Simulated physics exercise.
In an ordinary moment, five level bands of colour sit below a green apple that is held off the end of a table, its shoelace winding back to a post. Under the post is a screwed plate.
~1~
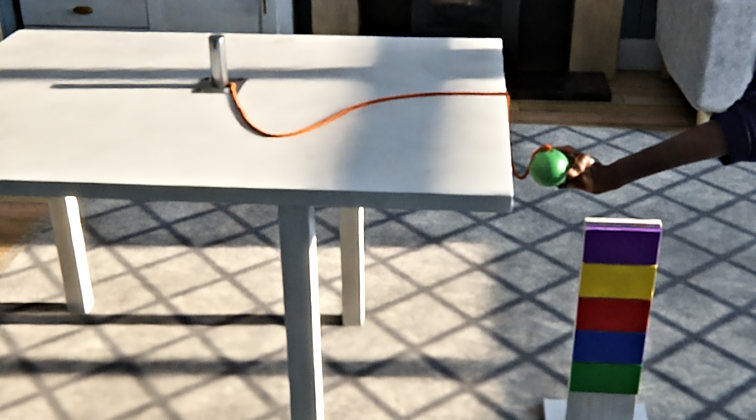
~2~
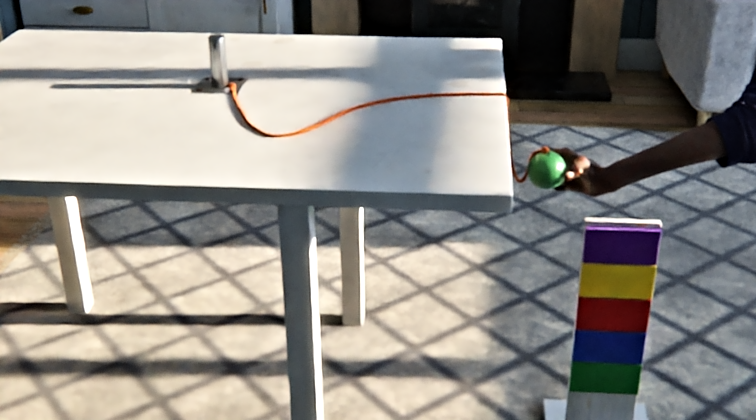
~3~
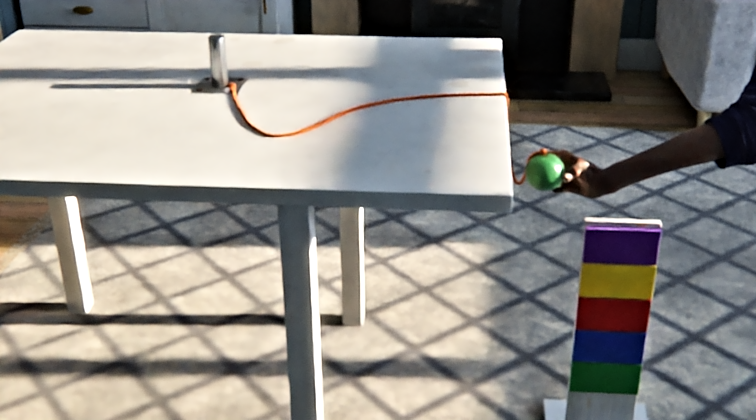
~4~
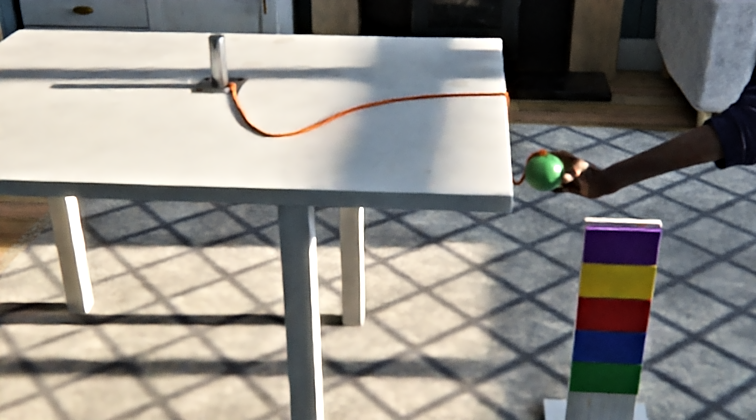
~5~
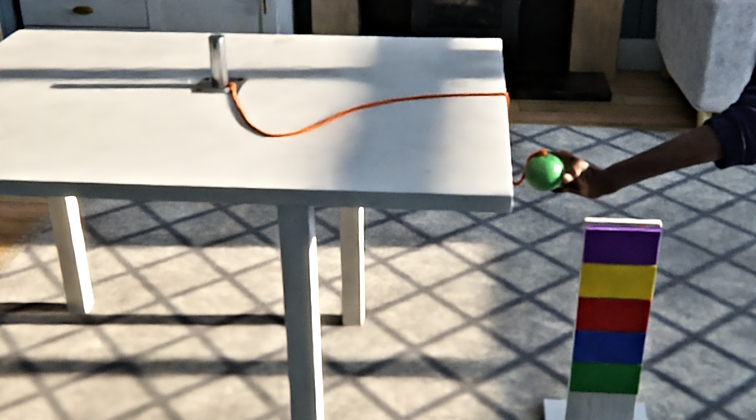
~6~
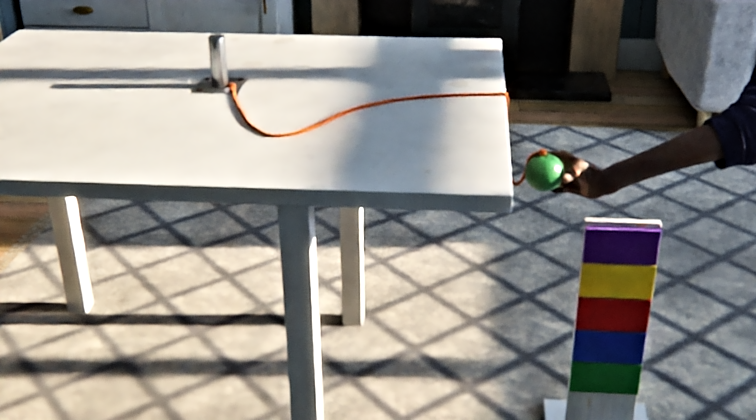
A hand held a green ball-like object on an orange cord just past the table's right edge, above a board of coloured bands, and barely moved, shifting only slightly left before staying still.
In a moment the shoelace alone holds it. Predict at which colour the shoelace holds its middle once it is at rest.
At green, I would say.
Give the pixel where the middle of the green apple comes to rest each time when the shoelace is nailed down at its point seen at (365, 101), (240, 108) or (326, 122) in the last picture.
For the three tries you'd see (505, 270), (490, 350) and (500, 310).
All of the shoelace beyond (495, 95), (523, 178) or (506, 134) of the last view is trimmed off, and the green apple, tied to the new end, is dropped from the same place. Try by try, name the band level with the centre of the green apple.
Lab note - try 1: Purple; try 2: Blue; try 3: Yellow.
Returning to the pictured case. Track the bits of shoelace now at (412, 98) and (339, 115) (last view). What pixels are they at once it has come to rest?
One ends up around (505, 142), the other around (451, 104).
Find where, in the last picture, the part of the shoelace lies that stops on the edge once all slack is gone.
In the last picture it is at roughly (381, 103).
Soon after, apple near (492, 351); level with blue.
After that, apple near (483, 366); level with green.
In the end, apple near (488, 369); level with green. Its middle rests at the green band.
